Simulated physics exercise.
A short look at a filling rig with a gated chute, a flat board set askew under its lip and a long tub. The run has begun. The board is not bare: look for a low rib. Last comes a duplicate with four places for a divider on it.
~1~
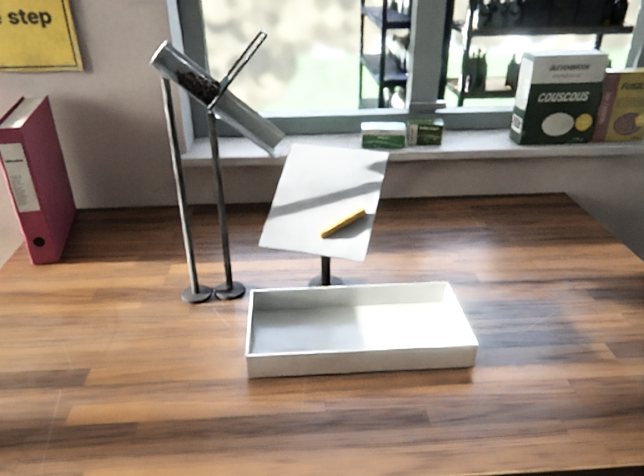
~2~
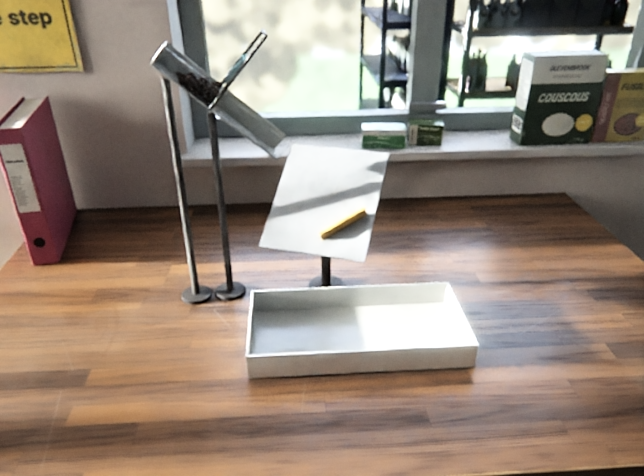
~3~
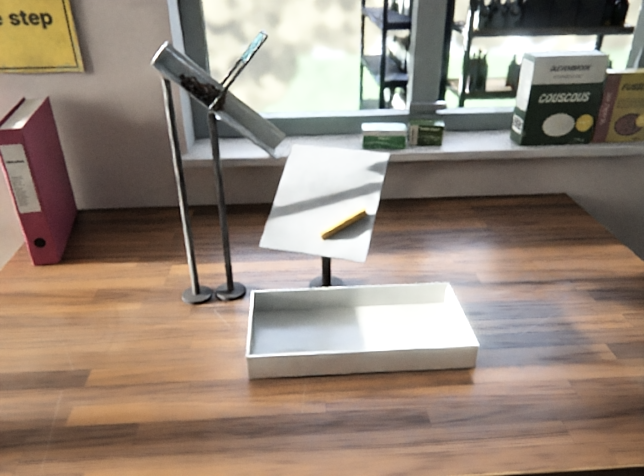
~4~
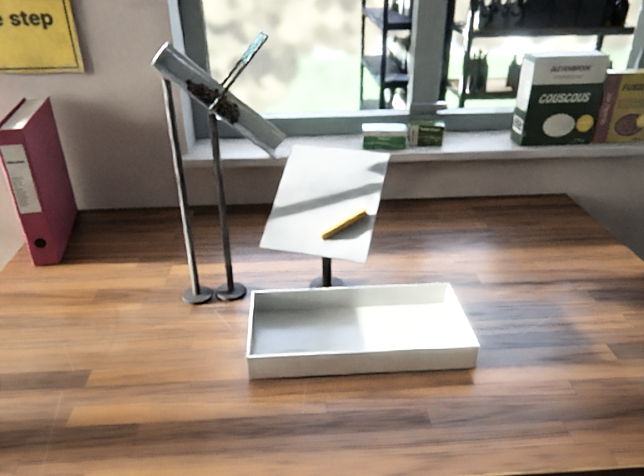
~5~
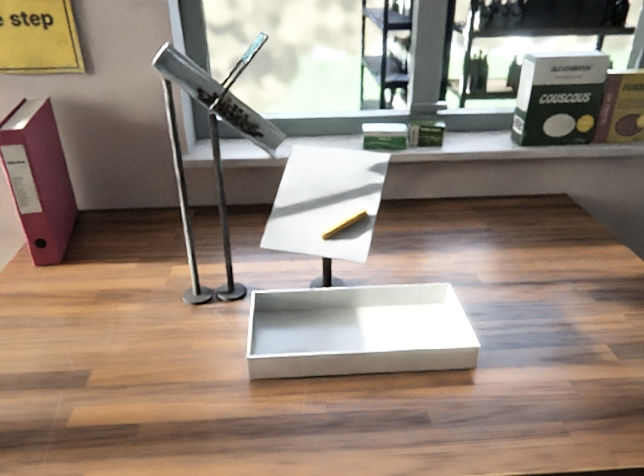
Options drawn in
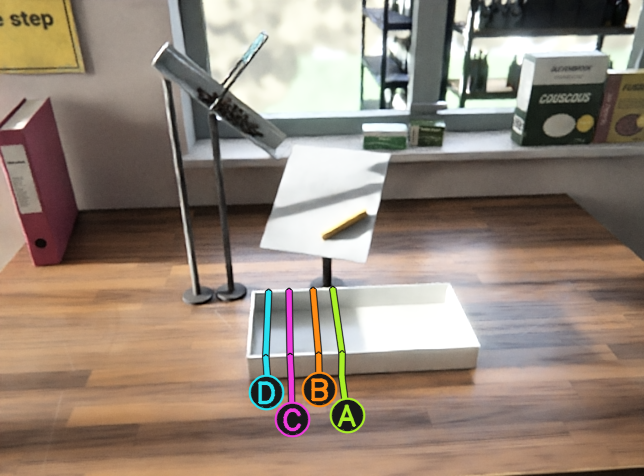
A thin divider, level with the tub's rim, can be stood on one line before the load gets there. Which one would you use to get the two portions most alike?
Go for C.
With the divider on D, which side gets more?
More lands on the right.
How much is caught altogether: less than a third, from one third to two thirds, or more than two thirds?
More than two thirds.
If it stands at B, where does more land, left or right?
More lands on the left.
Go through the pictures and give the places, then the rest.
The first picture shows load behind the gate near (203, 88), allspice berries; lip of the chute near (275, 154), sloping fairly steeply.
The second picture shows middle of the board near (326, 198), tilted fairly steeply; middle of its low edge near (310, 253); of its high edge near (340, 148).
The third picture shows front corners of the tub near (247, 356) and (478, 345), empty; front of the load near (222, 109).
The fourth picture shows middle of the load near (218, 101); its front near (236, 120), close to a third of the way to the lip; rib from (366, 209) to (320, 234).
The fifth picture shows middle of the load near (228, 108); its front near (261, 135), close to two thirds of the way to the lip.
On the marked copy, line A crosses the front rim at (341, 352); line B crosses the front rim at (318, 353); line C crosses the front rim at (290, 355); line D crosses the front rim at (265, 356).
Choosing A, of what is caught, all but a few on the left of the divider, a small share on the right.
Choosing B, of what is caught, all but a few on the left of the divider, a small share on the right.
Choosing C, of what is caught, close to half on the left of the divider, close to half on the right.
Choosing D, of what is caught, a small share on the left of the divider, all but a few on the right.
